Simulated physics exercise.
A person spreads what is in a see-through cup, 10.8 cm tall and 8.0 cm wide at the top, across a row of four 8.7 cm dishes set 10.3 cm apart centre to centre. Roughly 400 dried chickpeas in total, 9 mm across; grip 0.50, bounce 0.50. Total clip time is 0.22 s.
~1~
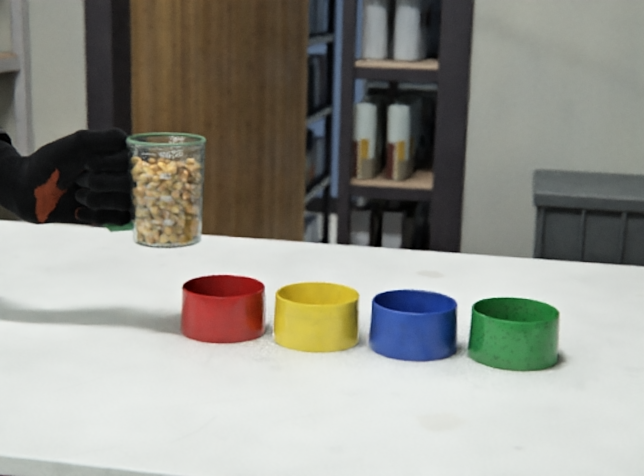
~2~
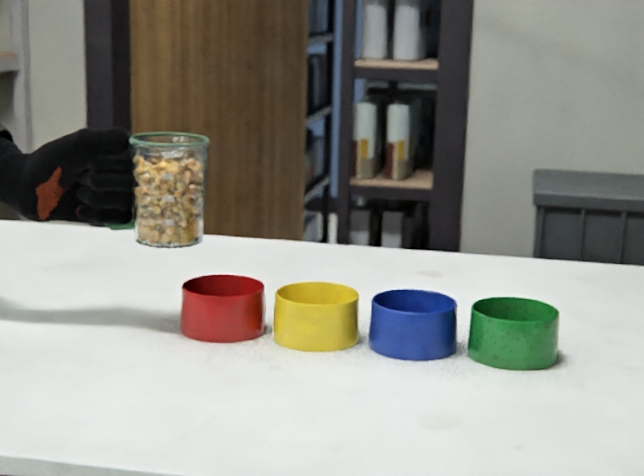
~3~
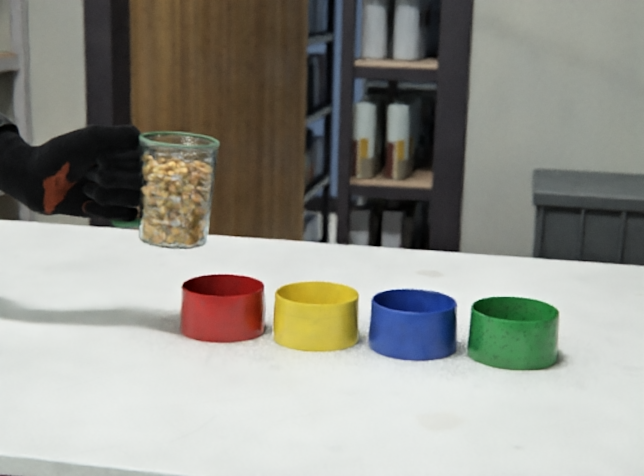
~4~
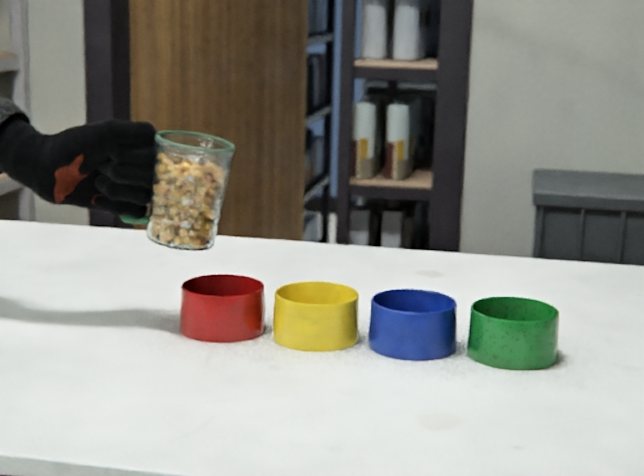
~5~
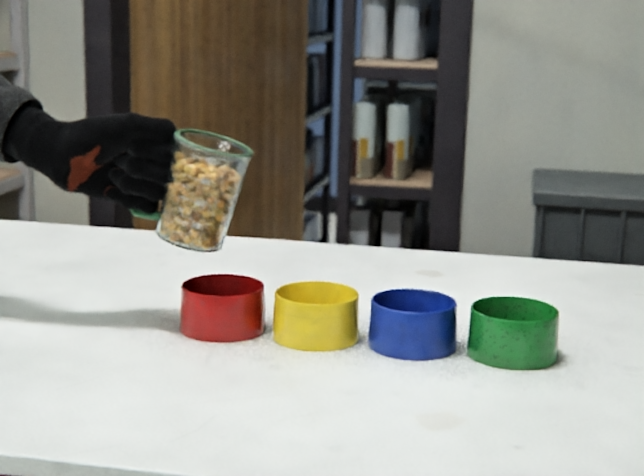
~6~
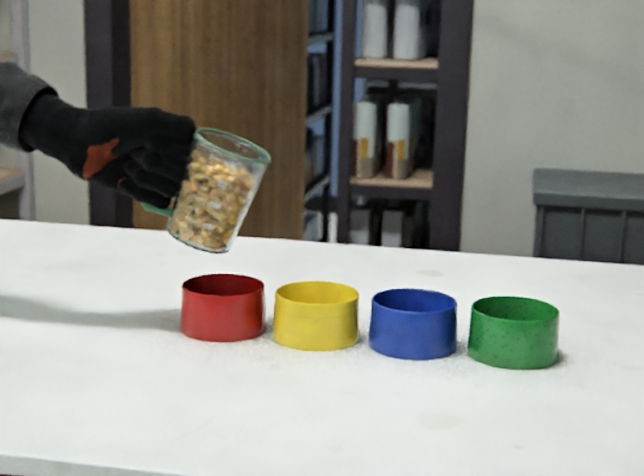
A black-gloved hand holds a clear cup of dried chickpeas at the left, above a white table seen from slightly above, with a wooden panel and shelves behind. Four round dishes, red, yellow, blue and green from left to right, stand in a row on the tabletop. The hand moves the cup slowly right and gradually tilts it rightward, while the dishes and camera stay still.
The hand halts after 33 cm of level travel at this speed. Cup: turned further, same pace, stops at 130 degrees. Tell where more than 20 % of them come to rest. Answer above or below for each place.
Red: Below, blue: Below, green: Above, yellow: Below, counter: Above.
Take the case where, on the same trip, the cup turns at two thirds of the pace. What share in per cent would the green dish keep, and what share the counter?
Result - green: 80; counter: 20.
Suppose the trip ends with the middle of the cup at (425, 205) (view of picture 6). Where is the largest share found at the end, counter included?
Most of it ends up at green.
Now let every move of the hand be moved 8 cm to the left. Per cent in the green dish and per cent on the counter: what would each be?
Green 20, counter 40.
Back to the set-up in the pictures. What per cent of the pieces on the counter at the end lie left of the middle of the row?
0 %.
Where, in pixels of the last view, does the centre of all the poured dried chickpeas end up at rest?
I'd put it at about (528, 336).
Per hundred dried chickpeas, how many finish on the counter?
Close to 30 %, more or less.
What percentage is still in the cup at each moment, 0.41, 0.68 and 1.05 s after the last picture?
Around 100 per cent at the first moment, 90 at the second and 0 at the third.
Then, 0.41 s after the last picture, tilt 74 degrees; cup holds 100 %.
Then, 0.68 s after the last picture, tilt 109 degrees; cup holds 90 %, green 10 %.
Then, 1.05 s after the last picture, tilt 130 degrees; cup holds 0 %, green 70 %.
In the end, red 0 %, blue 0 %, green 70 %, yellow 0 %, counter 30 %.
